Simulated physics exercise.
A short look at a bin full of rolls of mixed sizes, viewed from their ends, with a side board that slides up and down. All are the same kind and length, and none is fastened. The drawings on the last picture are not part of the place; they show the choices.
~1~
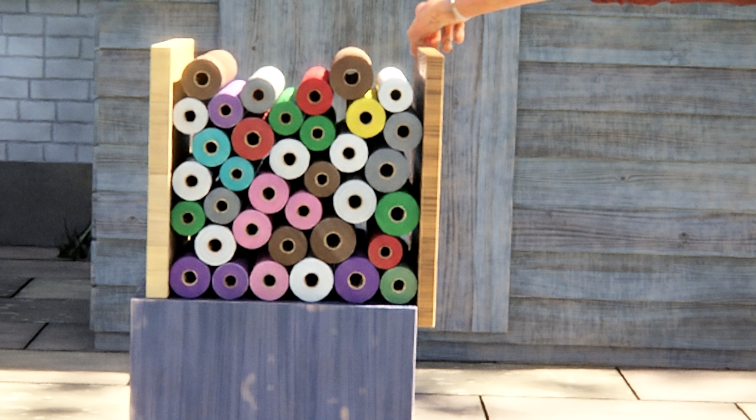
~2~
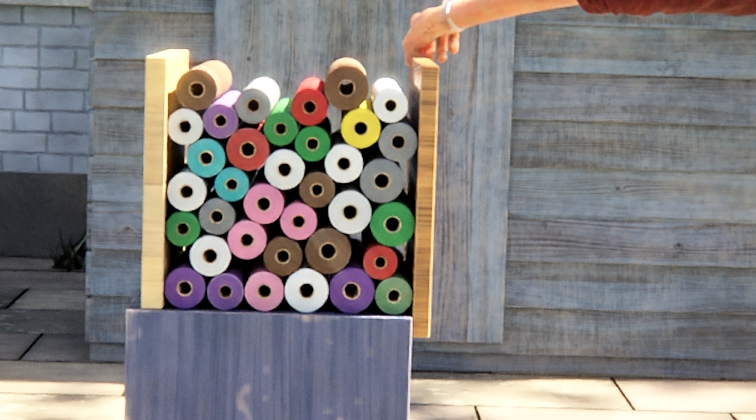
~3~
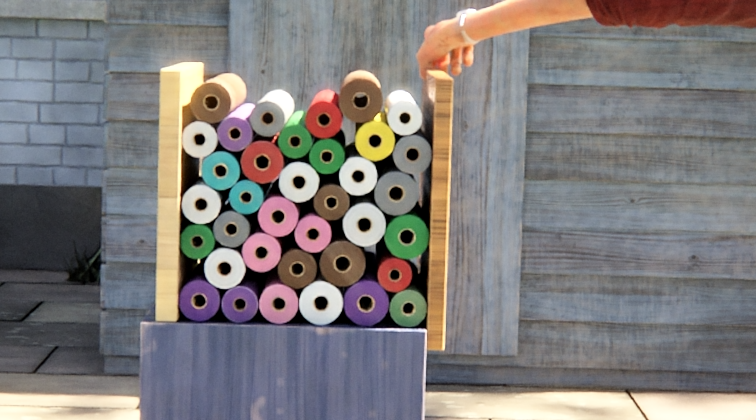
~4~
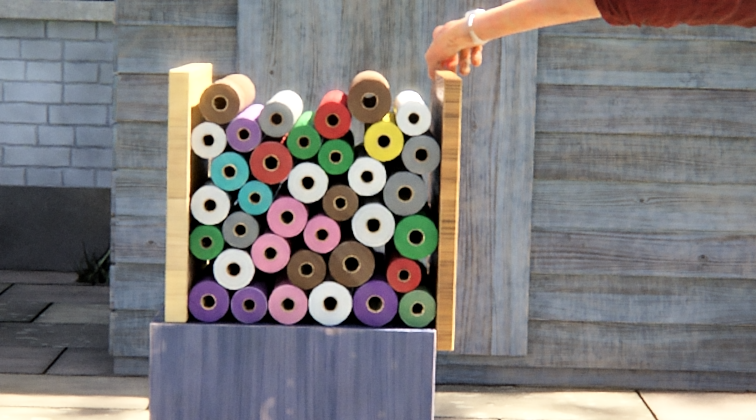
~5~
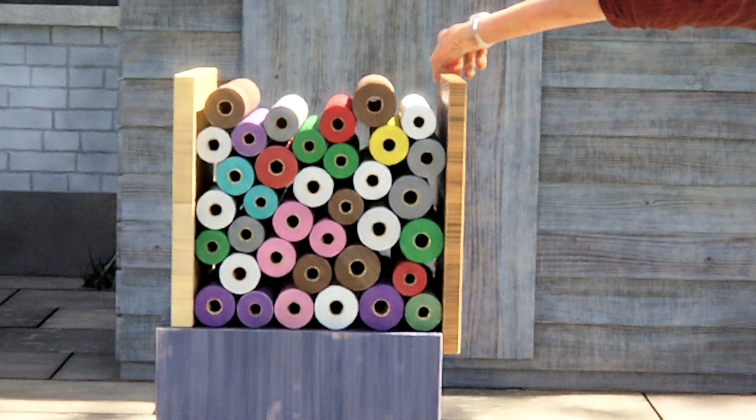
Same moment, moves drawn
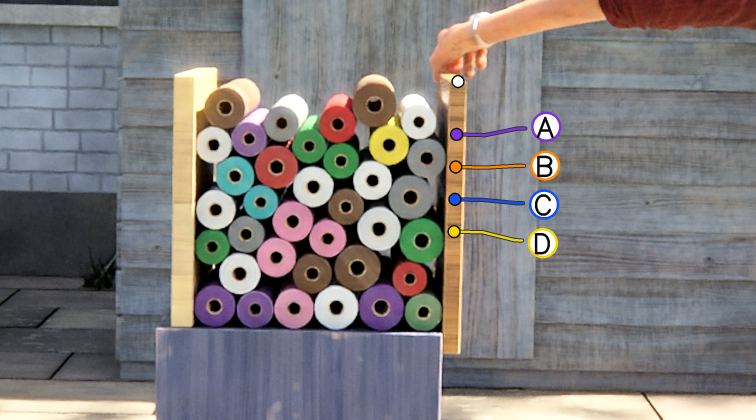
At the start, a hand rests on top of the right side board of a bin packed with mixed-size, multicoloured rolls, seen end-on. The view then shifts slightly, showing more of the arm, while the board and rolls show no clear movement and the hand remains on the board.
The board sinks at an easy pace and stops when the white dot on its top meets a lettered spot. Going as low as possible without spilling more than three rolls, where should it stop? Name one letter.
The lowest mark that will do is C.
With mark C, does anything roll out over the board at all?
At C: Yes.
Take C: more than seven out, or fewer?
Fewer than seven.
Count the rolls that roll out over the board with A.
The count is none.
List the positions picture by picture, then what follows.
The first frame shows side board (423, 175); a purple roll (190, 277); a green roll (399, 285).
The second frame shows a green roll (394, 296); a pink roll (247, 240).
The third frame shows a white roll (364, 225); a turquoise roll (246, 197).
The fourth frame shows a grey roll (421, 155); a purple roll (244, 134).
The fifth frame shows a brown roll (375, 105); side board (447, 202); a purple roll (215, 306).
On the copy, A at (456, 134); B at (455, 167); C at (455, 200); D at (454, 232); the white dot at (458, 81).
On C. First, top of the board (447, 137).
Then, top of the board (446, 198).
Finally, top of the board (446, 199), two out over the board.
By contrast, A none out over the board; B none out over the board; D more than three out over the board.
